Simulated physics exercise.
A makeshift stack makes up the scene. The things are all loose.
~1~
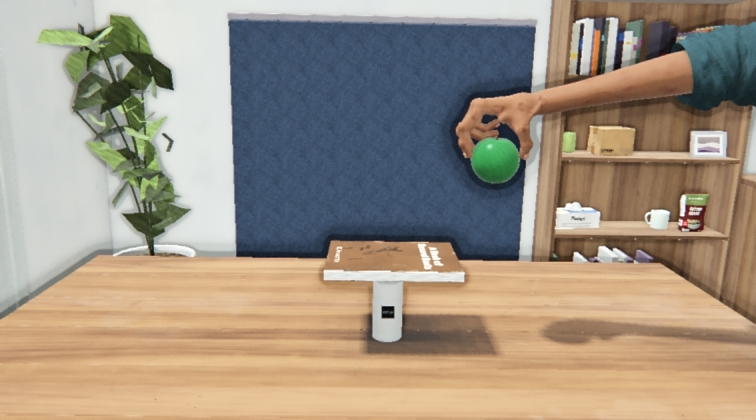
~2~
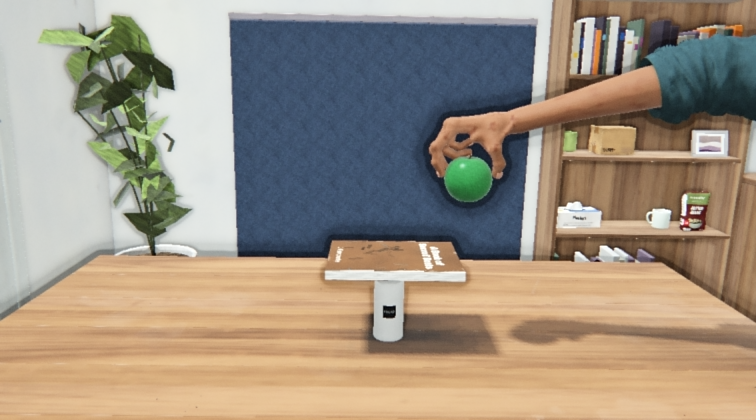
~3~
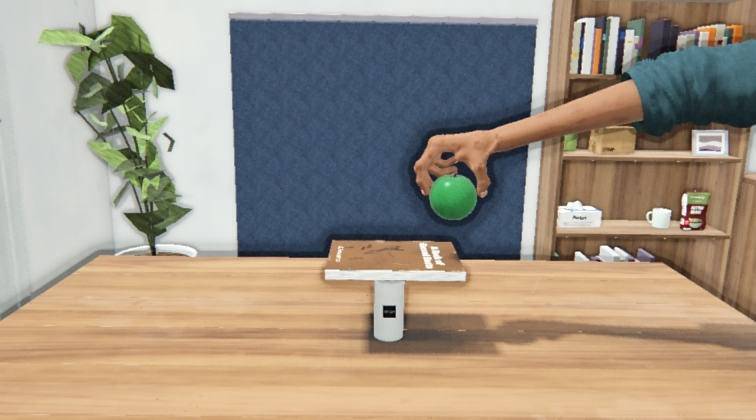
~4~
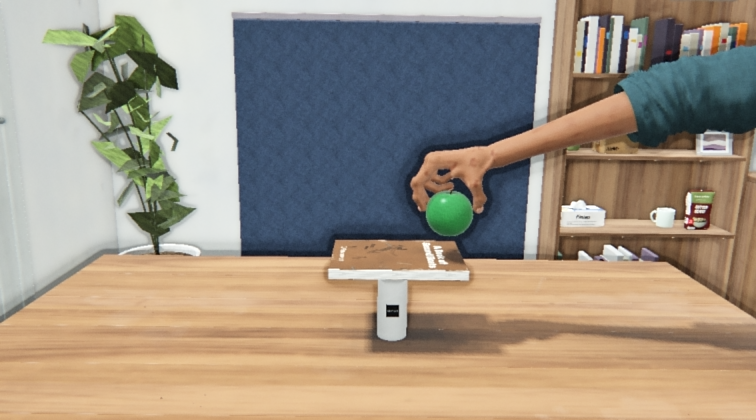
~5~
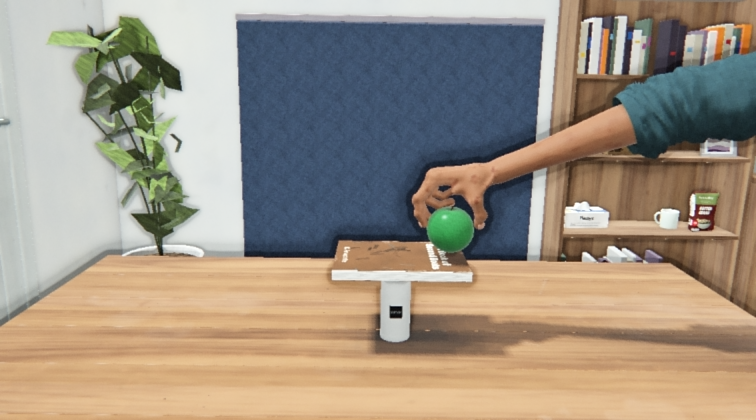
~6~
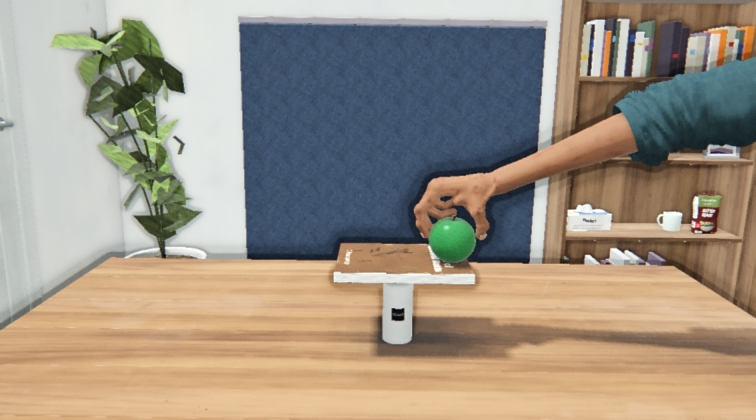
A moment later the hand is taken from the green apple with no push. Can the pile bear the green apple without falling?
No, it will most likely end up unbalanced.
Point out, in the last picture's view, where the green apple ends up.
End spot: Near (487, 329).
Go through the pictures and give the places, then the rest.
The first picture shows still above its spot; green apple (495, 160); white shaker (388, 301).
The second picture shows still above its spot; green apple (468, 179); white shaker (389, 300).
The third picture shows still above its spot; green apple (453, 197); white shaker (389, 300).
The fourth picture shows still above its spot; green apple (449, 214); white shaker (392, 299).
The fifth picture shows still above its spot; green apple (450, 230); white shaker (396, 300).
The sixth picture shows in place under the hand; green apple (452, 240); white shaker (398, 303).
Then, 0.50 s on from there, green apple and brown book now fallen.
Then, 0.80 s on from there, white shaker turned 39° from how it was put.
In the end, fallen, white shaker, green apple and brown book. At the end, from the last picture's camera, green apple near (487, 329). The stack comes apart.
